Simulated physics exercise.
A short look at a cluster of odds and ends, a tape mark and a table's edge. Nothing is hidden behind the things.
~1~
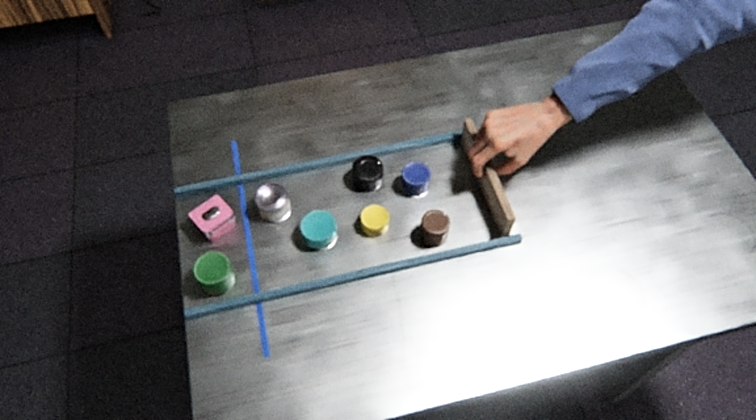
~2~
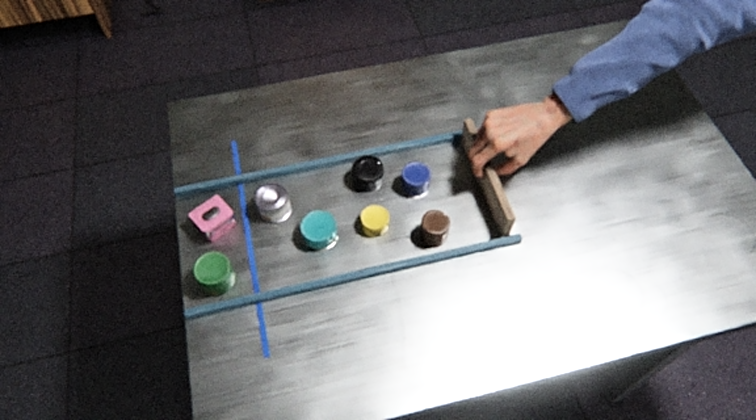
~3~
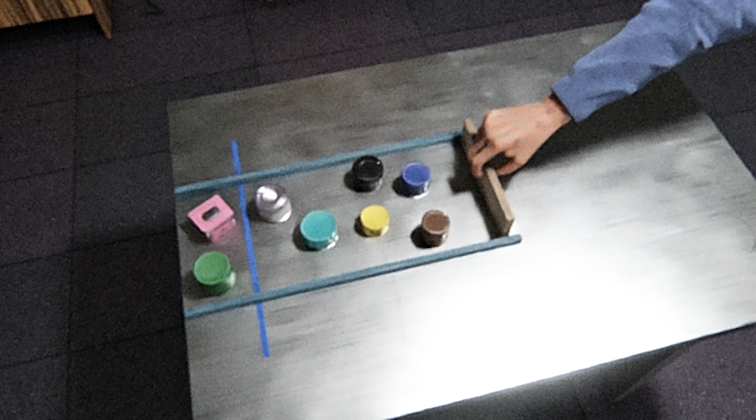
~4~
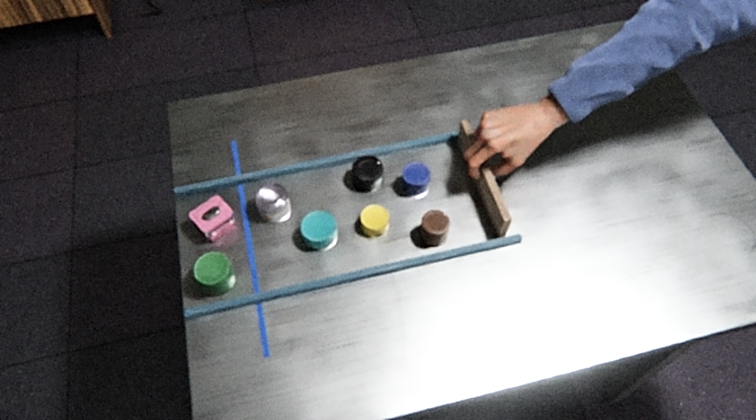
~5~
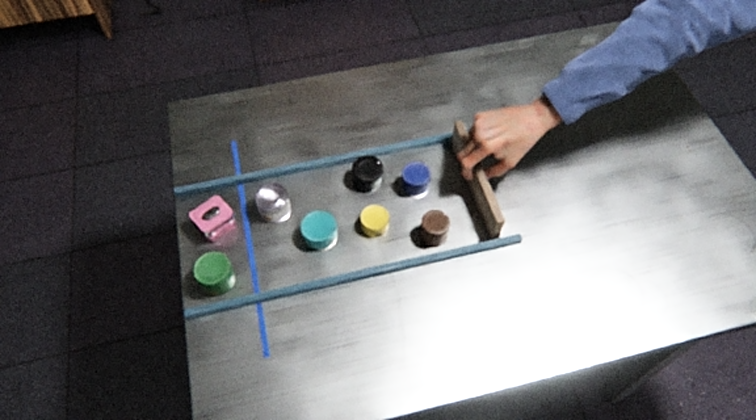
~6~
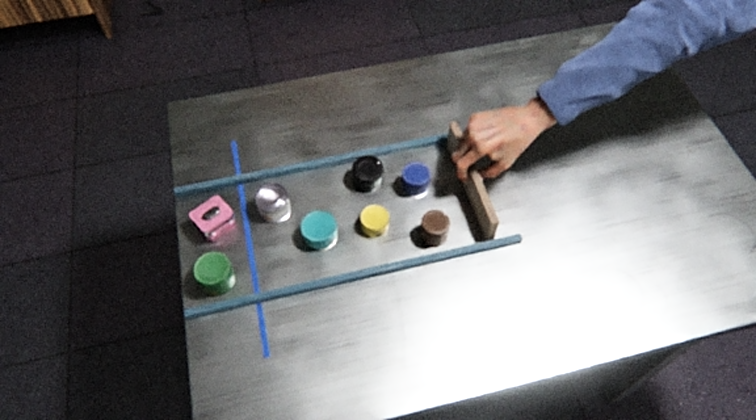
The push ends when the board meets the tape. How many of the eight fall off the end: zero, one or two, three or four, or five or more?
Here the number that fall off is one or two.
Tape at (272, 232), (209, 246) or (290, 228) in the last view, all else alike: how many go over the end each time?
In that order 0, 4 and 0.
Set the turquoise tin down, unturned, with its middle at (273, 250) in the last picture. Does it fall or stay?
The turquoise tin stays on.
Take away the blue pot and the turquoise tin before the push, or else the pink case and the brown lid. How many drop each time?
First 0, then 0.
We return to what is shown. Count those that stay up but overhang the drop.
The number is 0.
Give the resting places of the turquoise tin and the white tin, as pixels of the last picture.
Near (202, 252) and (200, 216).
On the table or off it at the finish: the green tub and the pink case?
The green tub survives; the pink case comes down.
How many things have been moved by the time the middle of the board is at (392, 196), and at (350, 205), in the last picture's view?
The counts are 3 and 5.
Soon after, none off yet; green tub at rest near (215, 274); pink case at rest near (213, 219); white tin at rest near (273, 203).
In the end, the number that fall off is one or two; gone, pink case.
